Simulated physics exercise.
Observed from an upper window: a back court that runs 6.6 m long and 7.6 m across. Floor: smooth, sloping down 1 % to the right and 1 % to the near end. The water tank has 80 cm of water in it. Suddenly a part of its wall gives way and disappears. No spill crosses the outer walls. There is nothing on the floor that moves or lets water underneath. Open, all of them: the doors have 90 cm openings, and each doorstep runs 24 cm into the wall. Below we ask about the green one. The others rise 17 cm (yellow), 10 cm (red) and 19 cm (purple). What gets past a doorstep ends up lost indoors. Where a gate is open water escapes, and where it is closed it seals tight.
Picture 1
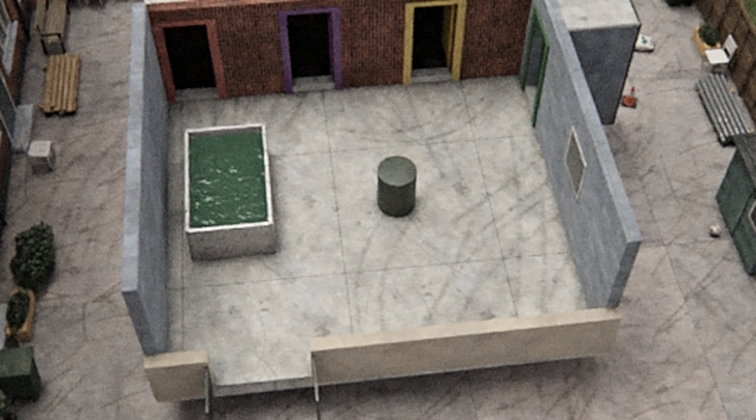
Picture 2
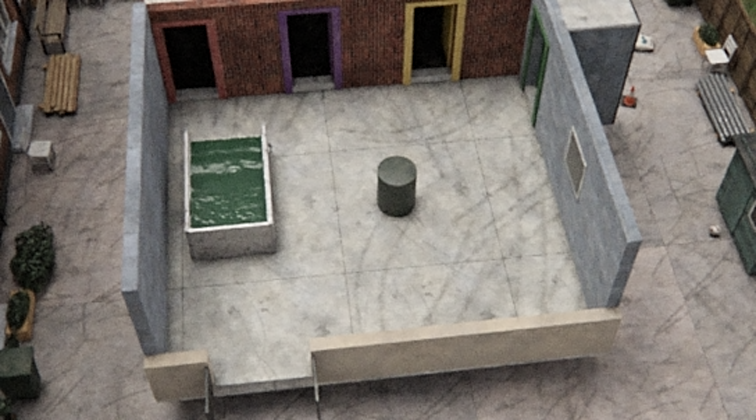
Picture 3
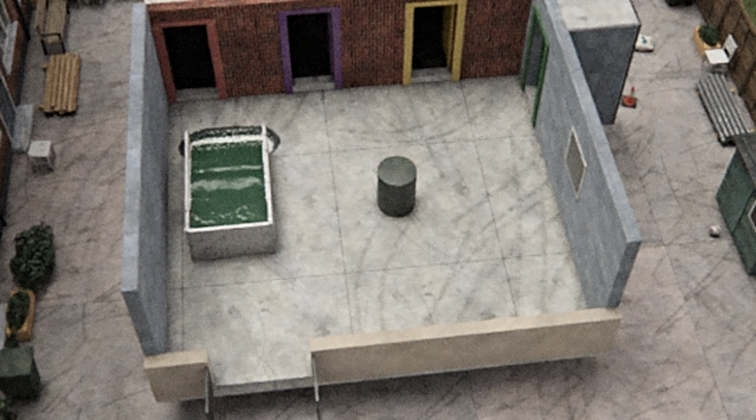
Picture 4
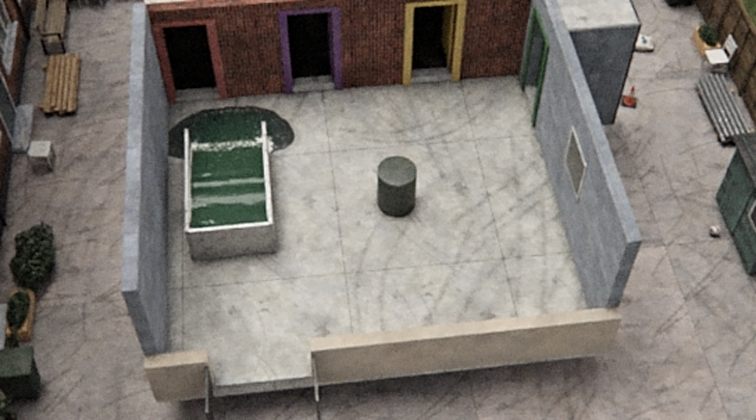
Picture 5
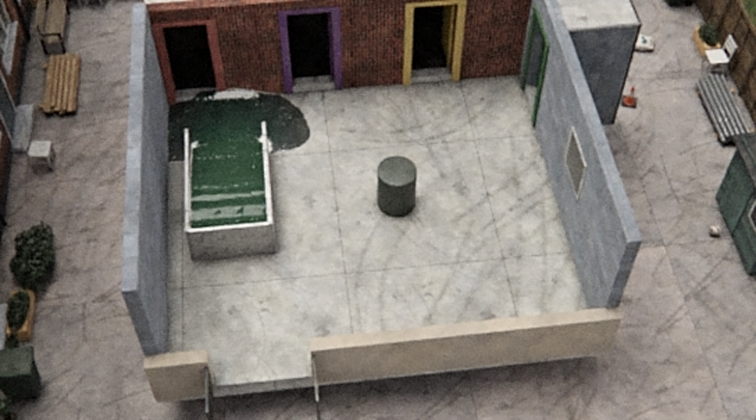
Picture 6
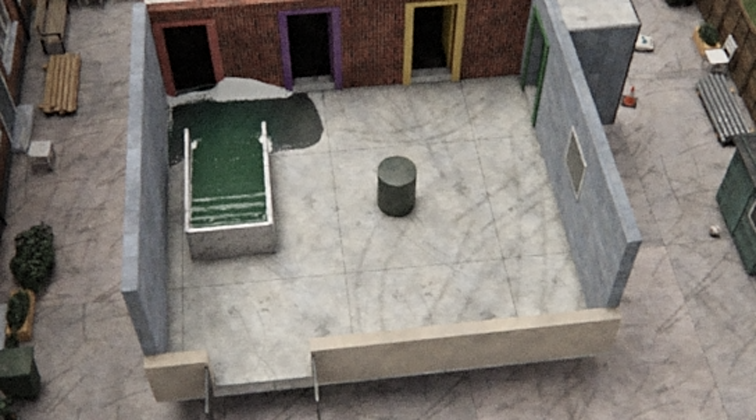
To begin with, a rectangular tank of green water stands at the left of a walled court, near a dark cylinder. Its far side opens and water pours out, spreading over the pale floor in a widening dark pool towards the red and purple doorways, while the cylinder stays still.
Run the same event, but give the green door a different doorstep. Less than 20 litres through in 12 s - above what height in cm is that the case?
Above about 15 cm.
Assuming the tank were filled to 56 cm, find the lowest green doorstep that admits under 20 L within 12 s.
I'd go with near 9.5 cm then.
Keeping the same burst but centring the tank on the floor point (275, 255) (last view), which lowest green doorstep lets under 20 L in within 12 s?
In this case, 17 cm or so.
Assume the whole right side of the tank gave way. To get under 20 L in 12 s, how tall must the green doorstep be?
Roughly 25 cm.
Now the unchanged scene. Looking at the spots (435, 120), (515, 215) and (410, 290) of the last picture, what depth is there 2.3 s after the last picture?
First 4, then 0, then 0 cm.
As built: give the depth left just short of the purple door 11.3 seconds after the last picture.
The depth there is around 3.5 cm.
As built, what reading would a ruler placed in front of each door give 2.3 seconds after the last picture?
In cm: Yellow 5, red 29, green 22, purple 16.
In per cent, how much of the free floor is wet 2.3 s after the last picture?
About 35 per cent.
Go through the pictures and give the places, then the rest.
Still water, 80 cm deep, in the water tank at (228, 178); the green door at (534, 72) is dry, in the first picture.
Water pours out on the far side and has run 0.3 m, to a hidden place; about 10 cm deep outside, 80 cm at the back, in the second picture.
The gap is on the far side, the front 0.8 m out at a hidden place; the back of the water tank holds 80 cm, in the third picture.
The gap is on the far side, the front 1.4 m out at (229, 109); the back of the water tank holds 80 cm, in the fourth picture.
Water pours out on the far side and has run 1.8 m, to (202, 93); about 9 cm deep outside, 78 cm at the back, in the fifth picture.
The gap is on the far side, the front 1.9 m out at (191, 90); the back of the water tank holds 68 cm; the green door at (534, 72), 6.4 m from the gap, is still 4.6 m from the nearest water, in the sixth picture.
Then, 0.7 s after the last picture water covers 10 % of the floor, deepest (48 cm) near (237, 100); it has not reached the green door.
Then, 2.3 s after the last picture water covers 35 % of the floor, deepest (28 cm) near (220, 101); 22 cm at the green door, 0 litres in over its 19 cm doorstep.
Then, 11.3 s after the last picture water covers 90 % of the floor, deepest (13 cm) near (594, 335); 6 cm at the green door, 3 litres in over its 19 cm doorstep.
At the green door as built, the water peaked near 22 cm, 2.3 s after the last picture.
With a doorstep of 13 cm, 42 litres would have come in within the 12 s; with 18 cm, 6 litres. So under 20 litres takes about 15 cm.
